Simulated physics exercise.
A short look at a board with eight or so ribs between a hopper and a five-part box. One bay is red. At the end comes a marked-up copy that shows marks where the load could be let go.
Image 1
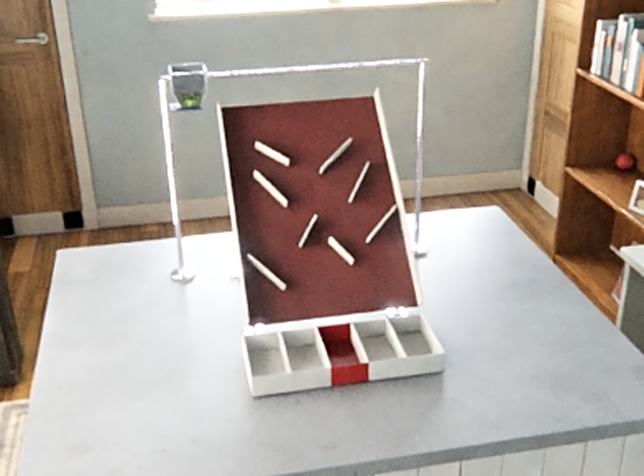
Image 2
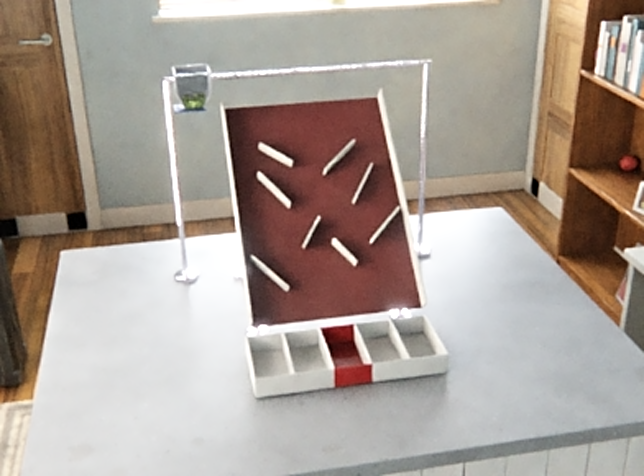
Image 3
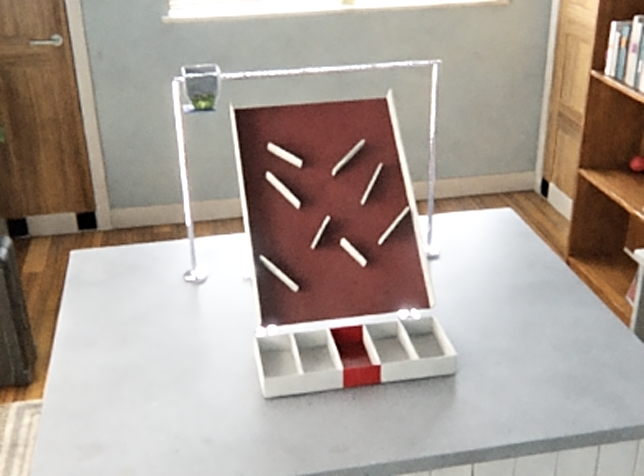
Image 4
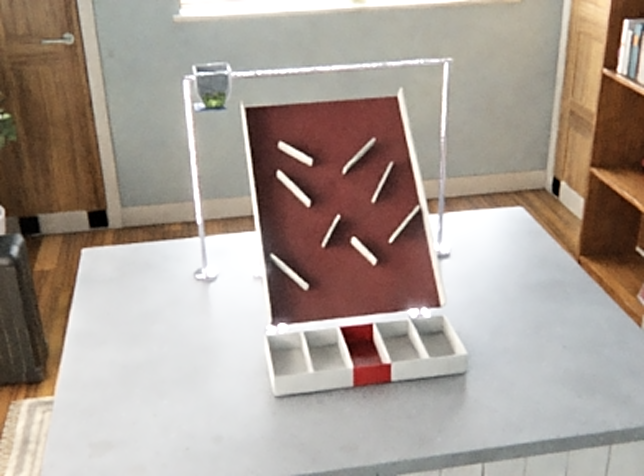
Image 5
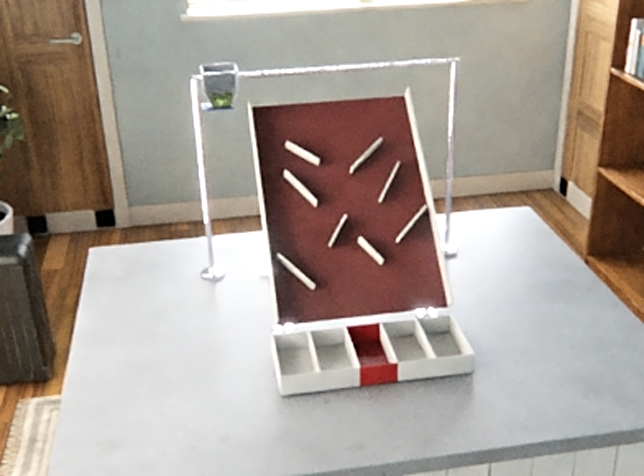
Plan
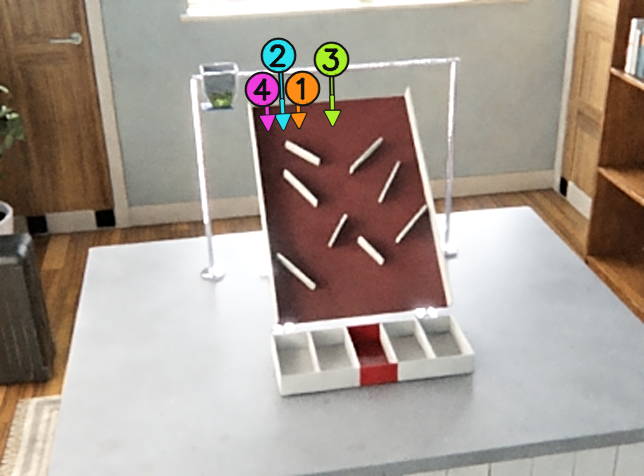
The view drifts slightly left while the ribbed red board, hopper and five-part box stay still.
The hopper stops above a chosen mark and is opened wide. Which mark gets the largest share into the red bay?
Best: 4.
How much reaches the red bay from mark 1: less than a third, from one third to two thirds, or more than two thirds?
Mark 1 gives less than a third.
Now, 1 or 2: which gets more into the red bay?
Here it is mark 2.
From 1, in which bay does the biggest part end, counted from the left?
The fifth from the left.
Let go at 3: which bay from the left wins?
It is the second one.
On the marked copy, mark 1 meets the board at (298, 122); mark 2 meets the board at (283, 123); mark 3 meets the board at (332, 120); mark 4 meets the board at (267, 125).
For mark 1, a small share in the red bay, the bulk in other bays.
For mark 2, close to a third in the red bay, close to two thirds in other bays.
For mark 3, close to a quarter in the red bay, the bulk in other bays, only a few outside the box.
For mark 4, close to half in the red bay, close to half in other bays.
